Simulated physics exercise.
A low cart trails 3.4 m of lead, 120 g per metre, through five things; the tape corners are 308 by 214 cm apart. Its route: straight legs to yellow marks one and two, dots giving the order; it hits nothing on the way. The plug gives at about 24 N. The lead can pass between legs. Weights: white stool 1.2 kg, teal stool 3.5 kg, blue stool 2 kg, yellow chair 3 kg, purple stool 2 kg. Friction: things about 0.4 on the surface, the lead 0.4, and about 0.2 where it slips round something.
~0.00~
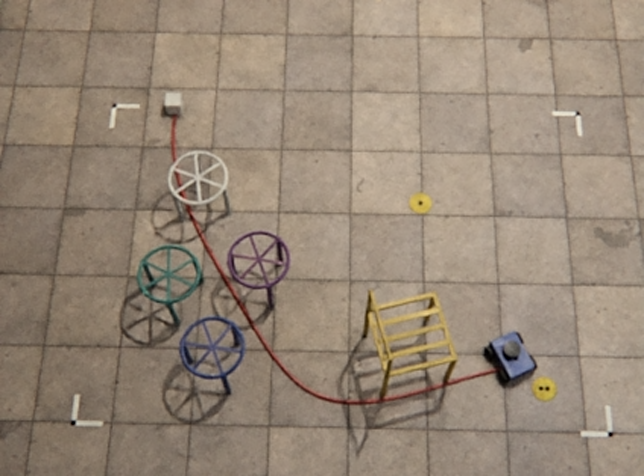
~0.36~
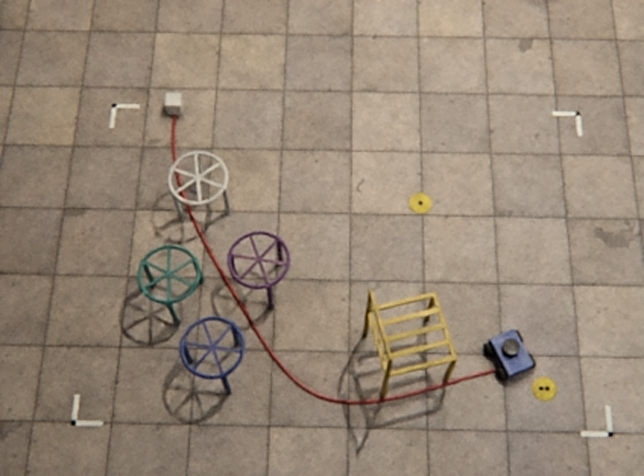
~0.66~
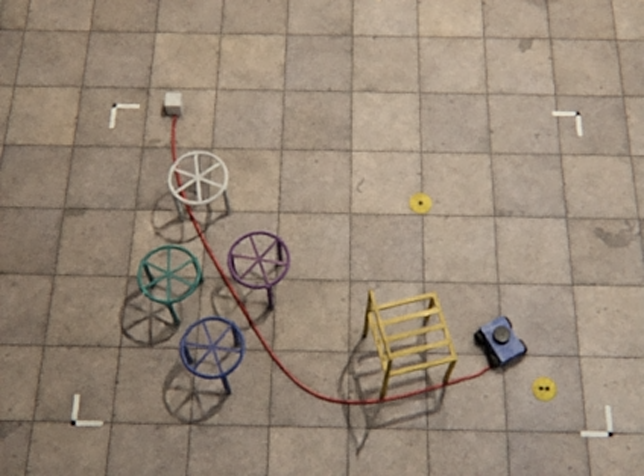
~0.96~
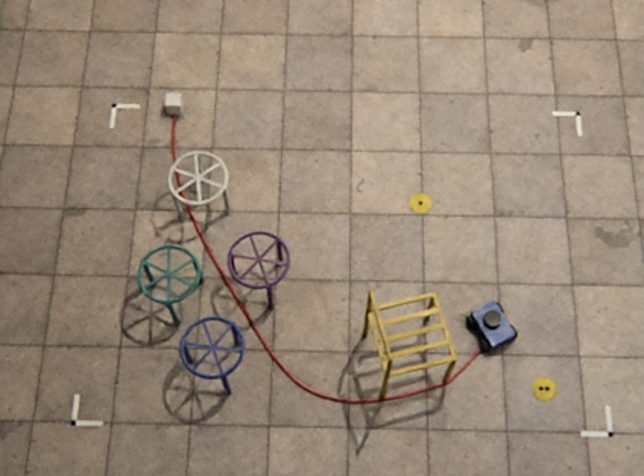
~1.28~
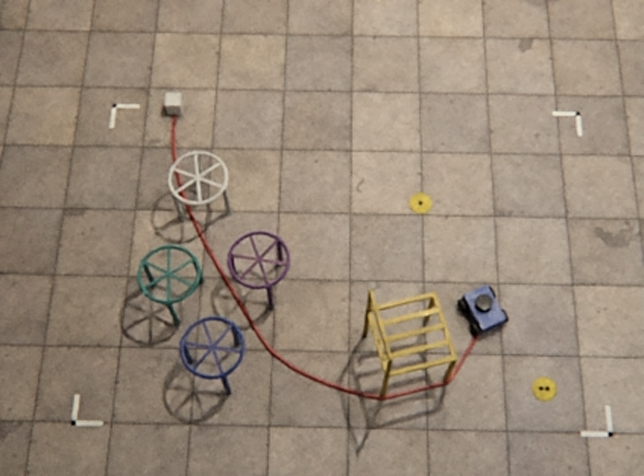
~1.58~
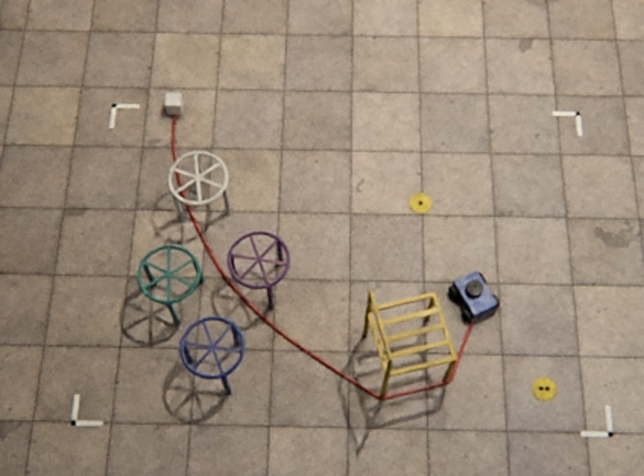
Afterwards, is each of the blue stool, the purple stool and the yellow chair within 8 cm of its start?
The blue stool keeps its place, the purple stool keeps its place, the yellow chair gets shifted.
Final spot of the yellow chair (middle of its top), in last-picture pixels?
Near (387, 280).
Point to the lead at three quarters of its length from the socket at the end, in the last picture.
Around (416, 330).
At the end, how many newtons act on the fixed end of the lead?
About 0 N.
At 3.2 s, cart at (435, 231), 5 N at the fixed end; yellow chair 23 cm off its start.
At 4.7 s, cart at (451, 247), lead slack at the fixed end; yellow chair 34 cm off its start.
At 6.3 s, cart at (499, 321), lead slack at the fixed end; yellow chair 34 cm off its start at (387, 280).
At 7.9 s, cart at (544, 388), lead slack at the fixed end; yellow chair 34 cm off its start.
At 8.3 s, cart at (544, 388), lead slack at the fixed end; yellow chair 34 cm off its start at (387, 280), purple stool 0 cm off its start at (259, 259), blue stool 0 cm off its start at (213, 347).
